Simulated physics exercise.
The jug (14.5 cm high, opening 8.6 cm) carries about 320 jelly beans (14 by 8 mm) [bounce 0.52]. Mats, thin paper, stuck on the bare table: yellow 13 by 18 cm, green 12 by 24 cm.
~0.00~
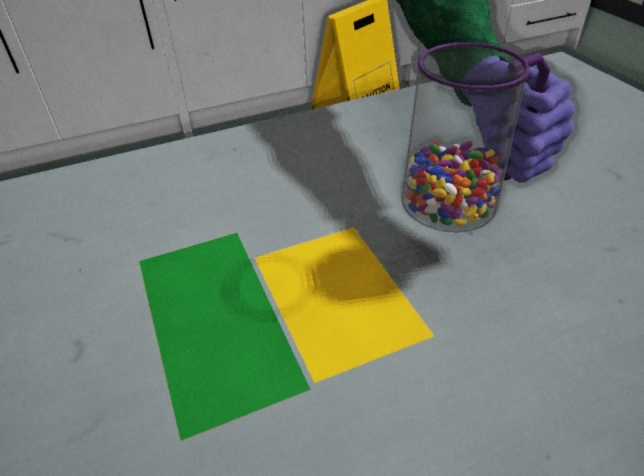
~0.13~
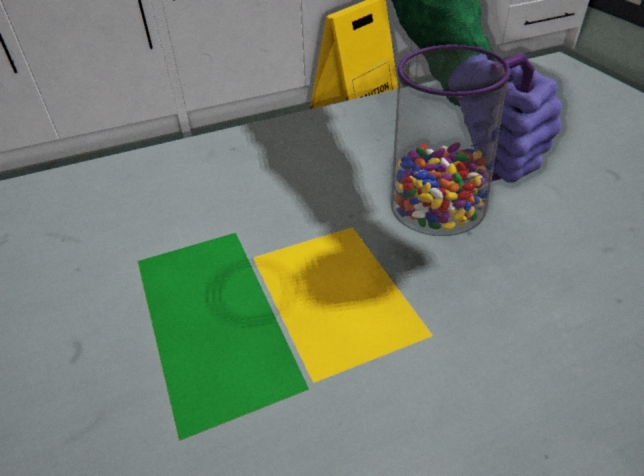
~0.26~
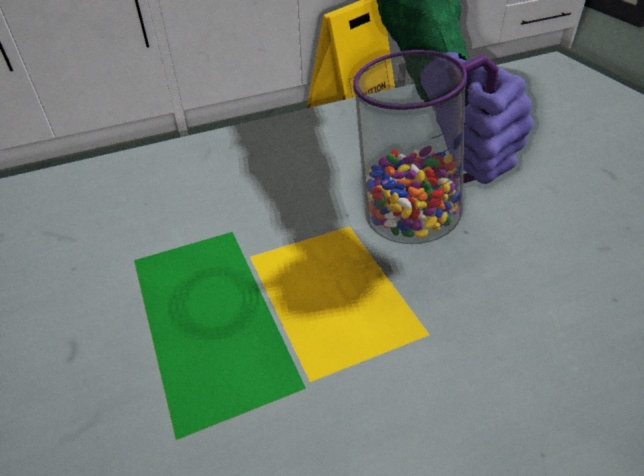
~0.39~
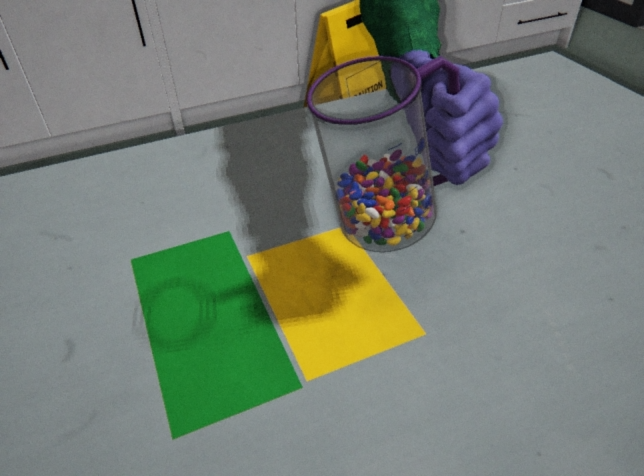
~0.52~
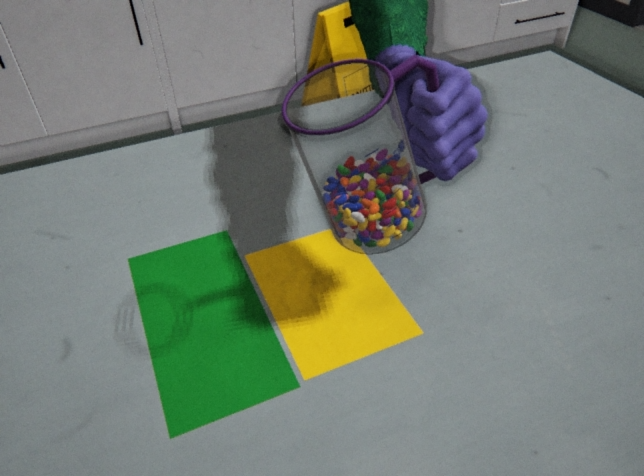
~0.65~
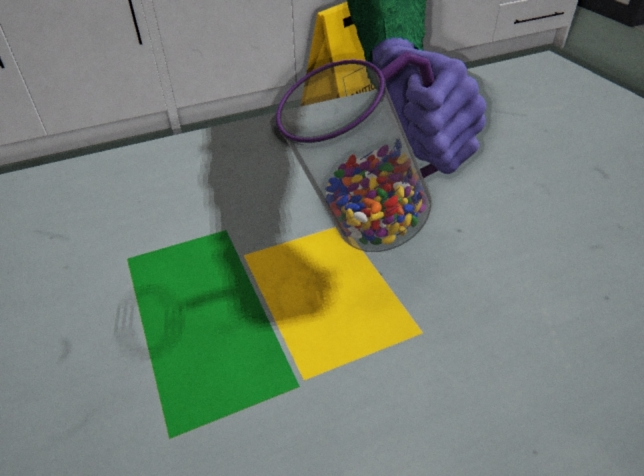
A purple-gloved hand at the end of a green sleeve holds a clear, purple-rimmed jug partly filled with multicoloured jelly beans, seen from above a grey table in a room with white cabinets. A green mat lies left of a yellow one, with a yellow caution sign behind. The hand moves the jug left and slightly nearer, progressively tilting it left, then keeps tilting it in place.
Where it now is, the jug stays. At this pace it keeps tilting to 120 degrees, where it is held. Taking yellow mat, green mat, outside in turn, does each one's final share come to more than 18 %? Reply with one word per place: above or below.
Yellow mat: Above, green mat: Above, off the mats: Below.
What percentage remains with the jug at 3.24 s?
Some 30 per cent of the load.
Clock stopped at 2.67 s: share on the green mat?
About 0 per cent by then.
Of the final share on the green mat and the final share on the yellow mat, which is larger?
More ends on the green mat.
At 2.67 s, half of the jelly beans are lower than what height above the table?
About 14 cm.
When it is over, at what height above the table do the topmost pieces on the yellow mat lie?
I'd say close to 2.0 cm.
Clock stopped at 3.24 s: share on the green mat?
30 %.
After 1.42 s, tilt 55 degrees; jug 100 %; middle of all pieces on or above the table near (393, 178).
After 2.07 s, tilt 81 degrees; jug 100 %; middle of all pieces on or above the table near (397, 166).
After 2.67 s, tilt 105 degrees; jug 100 %; middle of all pieces on or above the table near (385, 168).
After 3.24 s, tilt 120 degrees; jug 30 %, yellow mat 35 %, green mat 30 %; middle of all pieces on or above the table near (288, 271).
In the end, at 4.6 s, jug 0 %, yellow mat 30 %, outside 10 %, green mat 60 %.
